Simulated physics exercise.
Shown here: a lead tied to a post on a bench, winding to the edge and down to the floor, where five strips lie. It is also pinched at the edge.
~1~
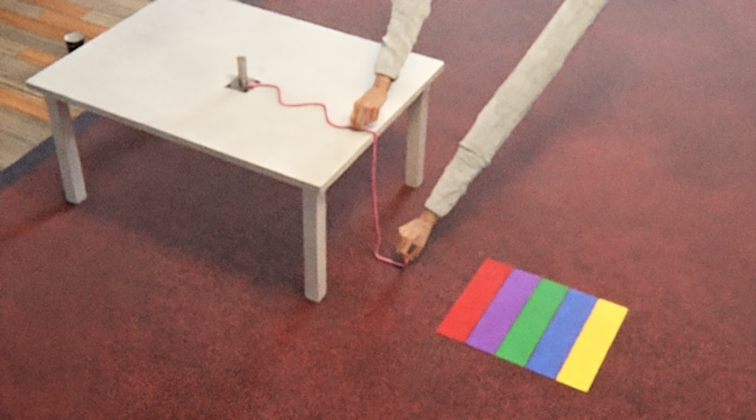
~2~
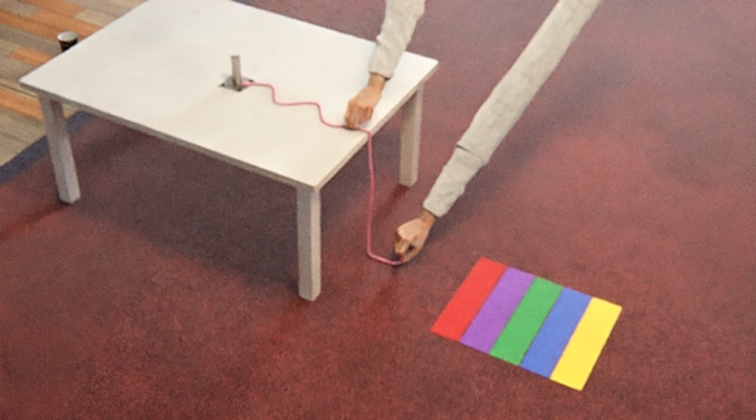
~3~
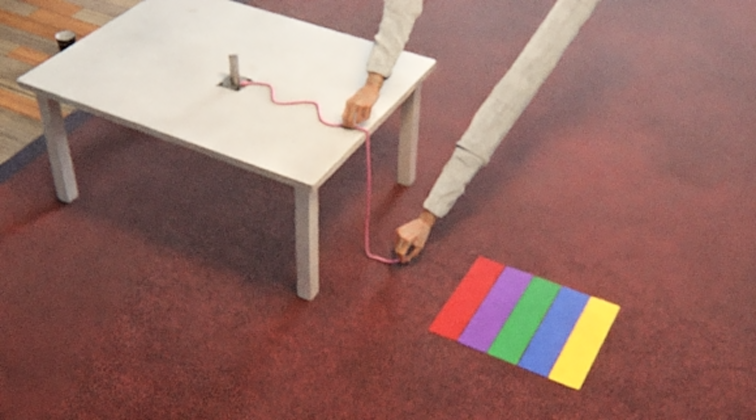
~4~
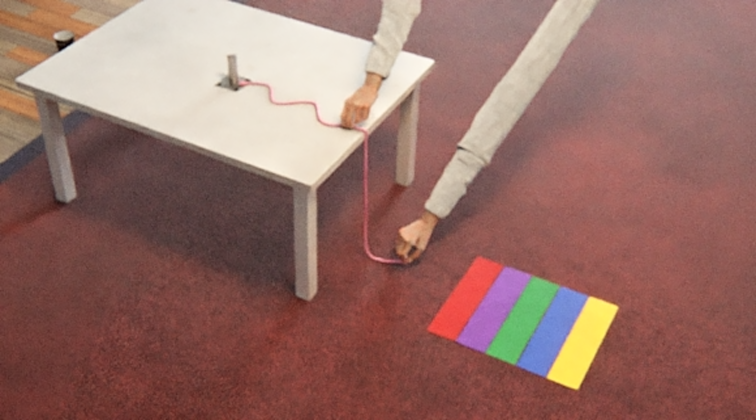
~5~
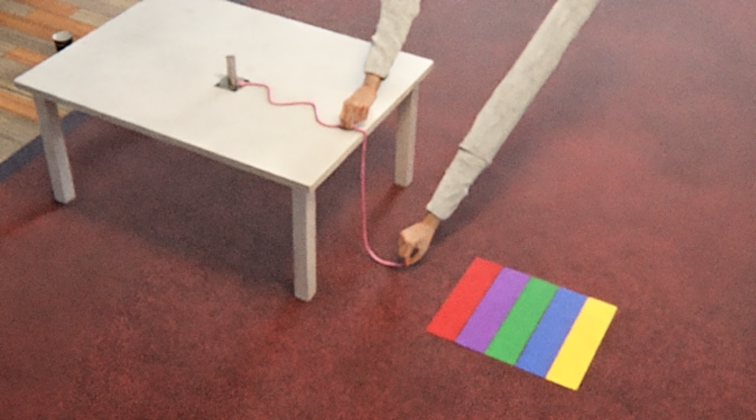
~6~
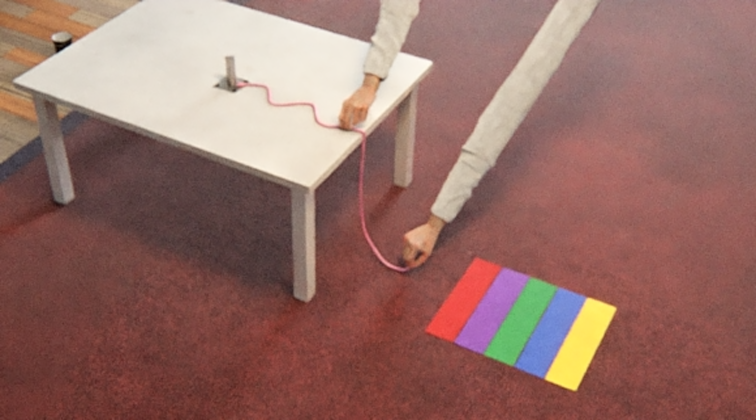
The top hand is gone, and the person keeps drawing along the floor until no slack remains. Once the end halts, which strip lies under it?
The green strip lies under it.
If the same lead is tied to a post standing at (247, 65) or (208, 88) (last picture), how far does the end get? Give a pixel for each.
First try near (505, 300), second try near (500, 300).
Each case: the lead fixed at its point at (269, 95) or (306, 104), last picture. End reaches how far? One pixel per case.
Per try (px, approx.): (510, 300); (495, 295).
Soon after, end near (472, 287); over red.
Then, end near (503, 299); over purple.
At full stretch, end near (522, 306); over green. The end stops over the green strip.
